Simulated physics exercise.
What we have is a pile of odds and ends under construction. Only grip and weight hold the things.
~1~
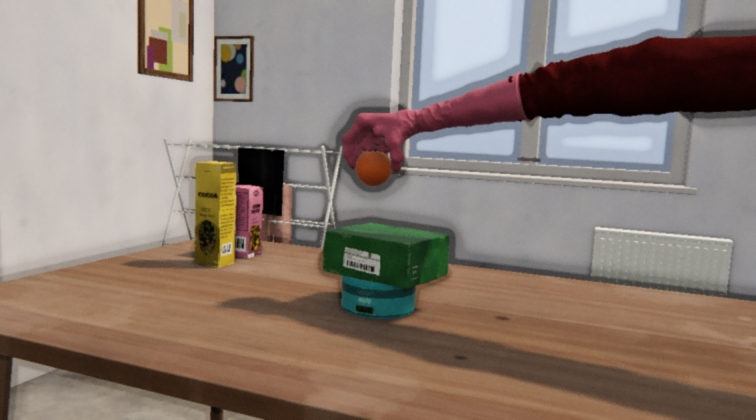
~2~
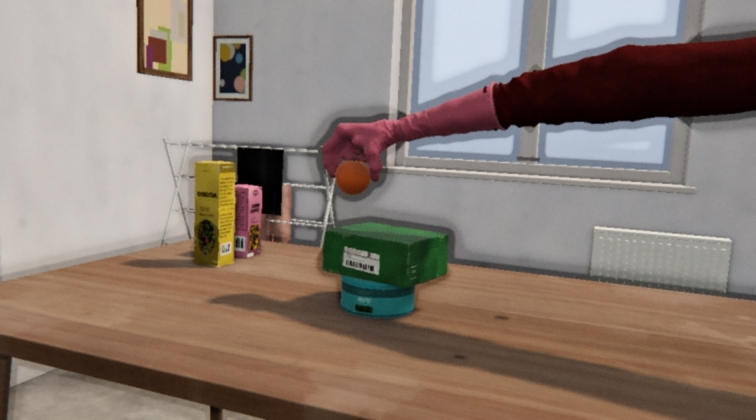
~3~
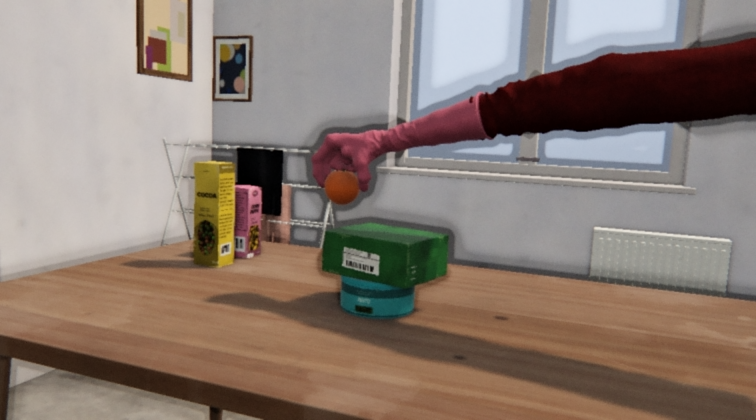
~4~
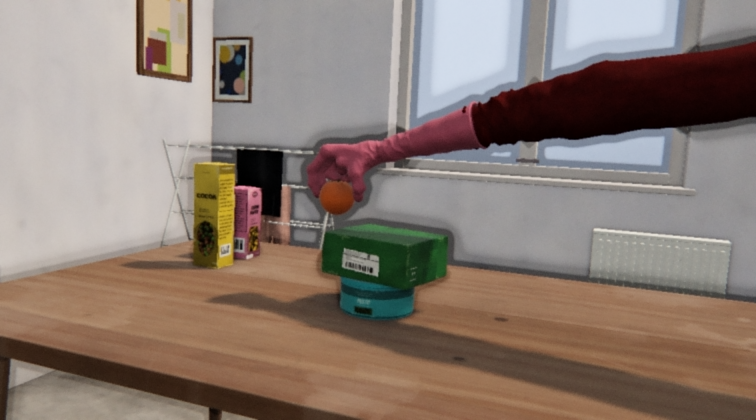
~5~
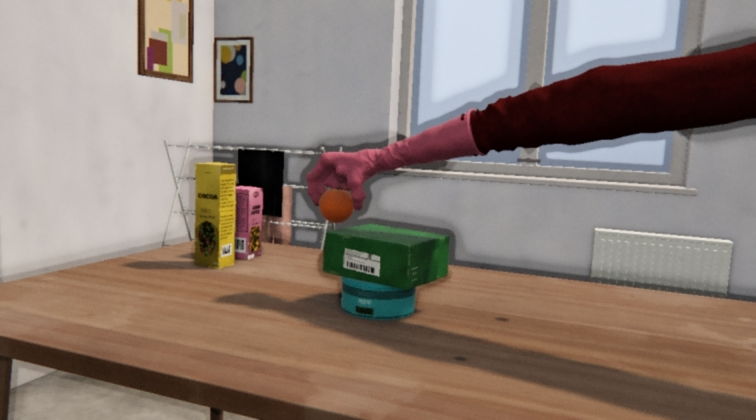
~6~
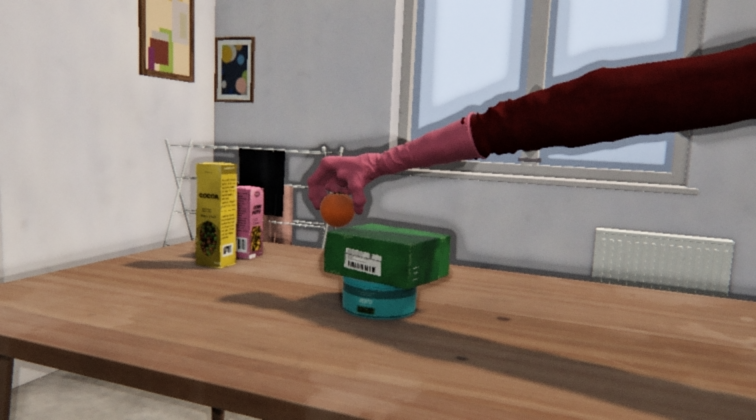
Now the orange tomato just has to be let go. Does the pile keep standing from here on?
No, it falls down.
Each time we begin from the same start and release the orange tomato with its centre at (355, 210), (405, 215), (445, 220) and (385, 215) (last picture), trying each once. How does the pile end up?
Well, on the first go it stays steady, on the second it stays steady, on the third it tumbles down, and on the fourth it stays steady.
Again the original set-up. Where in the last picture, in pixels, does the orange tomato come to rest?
The object ends up somewhere around (305, 277).
Then, 0.30 s after the last picture, orange tomato now fallen.
Then, 0.40 s after the last picture, things are still on the move.
Then, 0.60 s after the last picture, nothing new.
Then, 2.10 s after the last picture, orange tomato resting near (305, 277).
At rest, fallen, orange tomato; the other 4 in place. Seen from the same camera at the end, orange tomato near (305, 277). The pile comes apart.
